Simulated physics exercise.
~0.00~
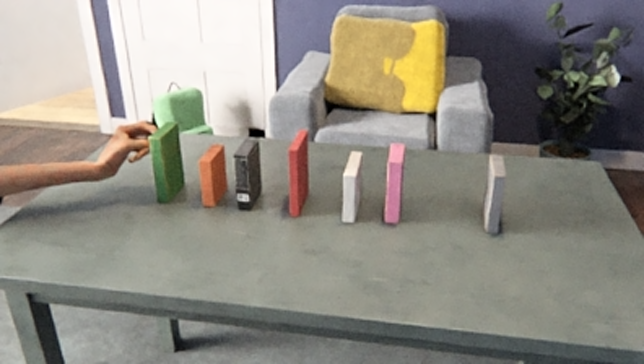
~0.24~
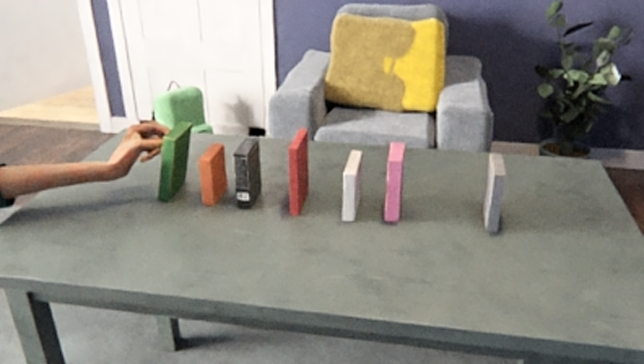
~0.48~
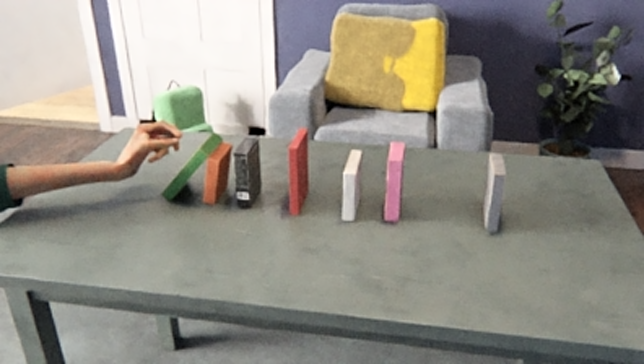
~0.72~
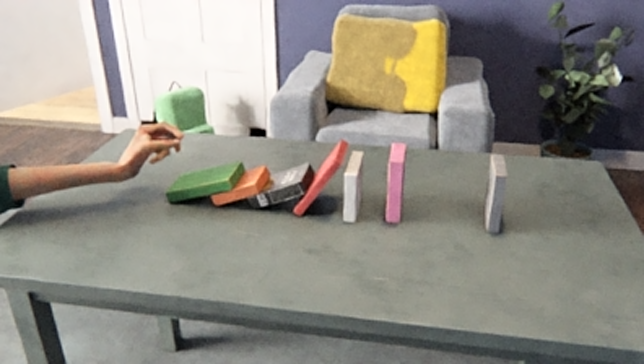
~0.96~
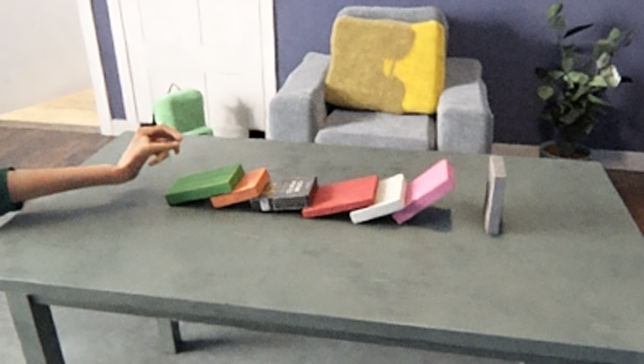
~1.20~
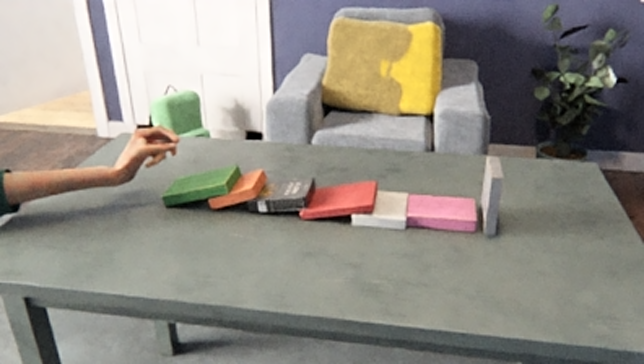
We see a hand tip a green board rightward at the left end of a row on a table, toppling the orange, black, red, white and pink blocks in turn. The pink block ends flat beside the grey board, which stays upright at the right.
